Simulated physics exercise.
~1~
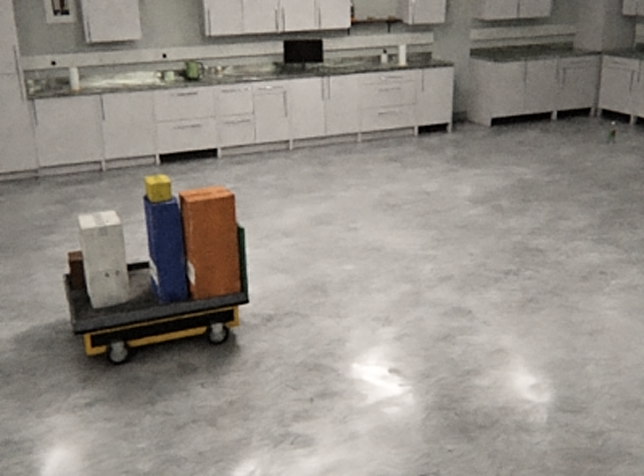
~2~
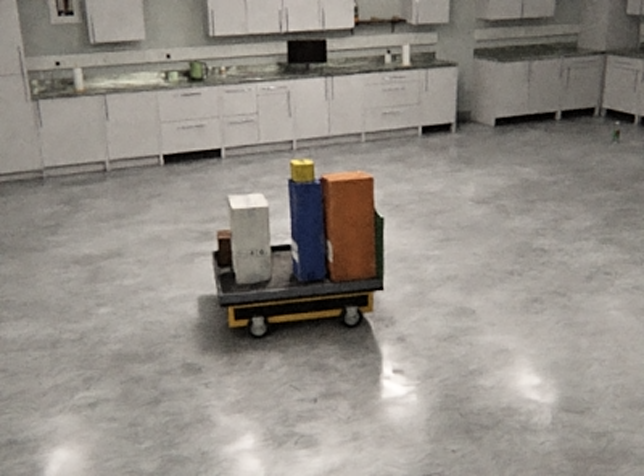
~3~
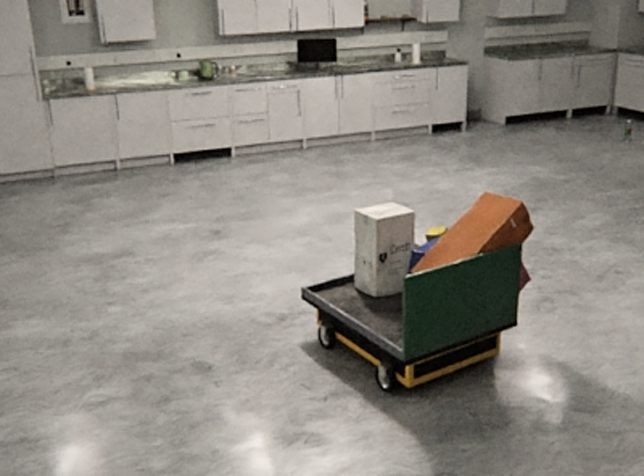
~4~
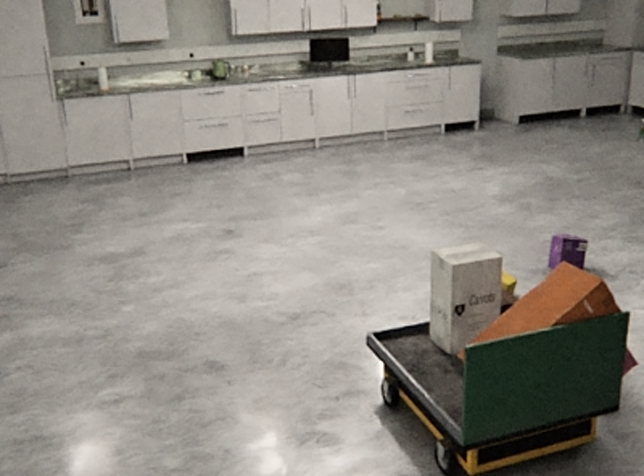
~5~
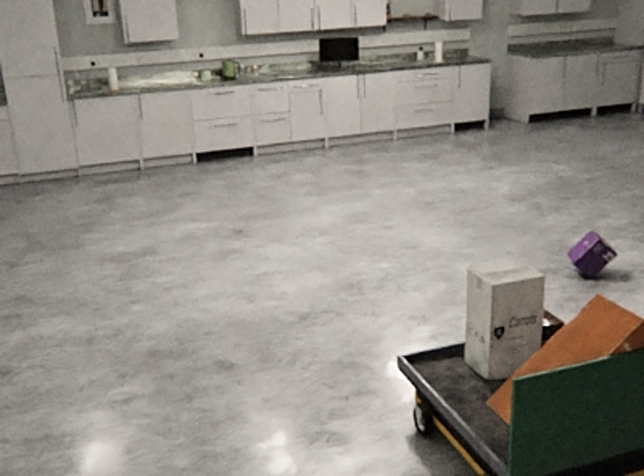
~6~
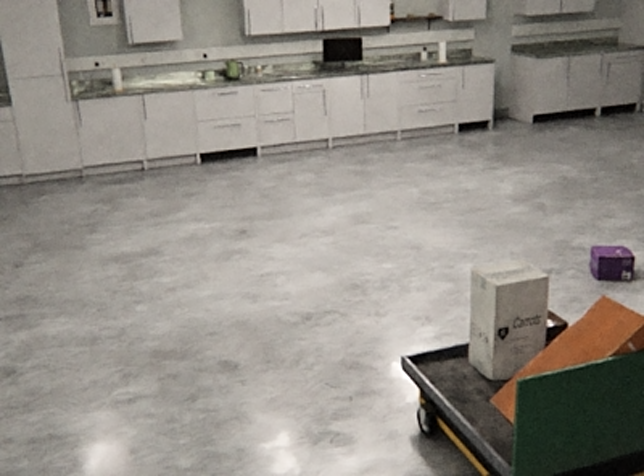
A flat cart with a dark deck and a tall green end board rolls across a grey floor, seen from above in a room lined with pale cabinets and a long counter. It carries a white box, a blue box, an orange box, a yellow parcel and a small brown one. The cart moves right, then swings toward the viewer as the blue and orange boxes tip over. A purple box tumbles onto the floor beyond it and rolls right. The cart stops at the lower right, the white box still upright and the orange box leaning against the board.
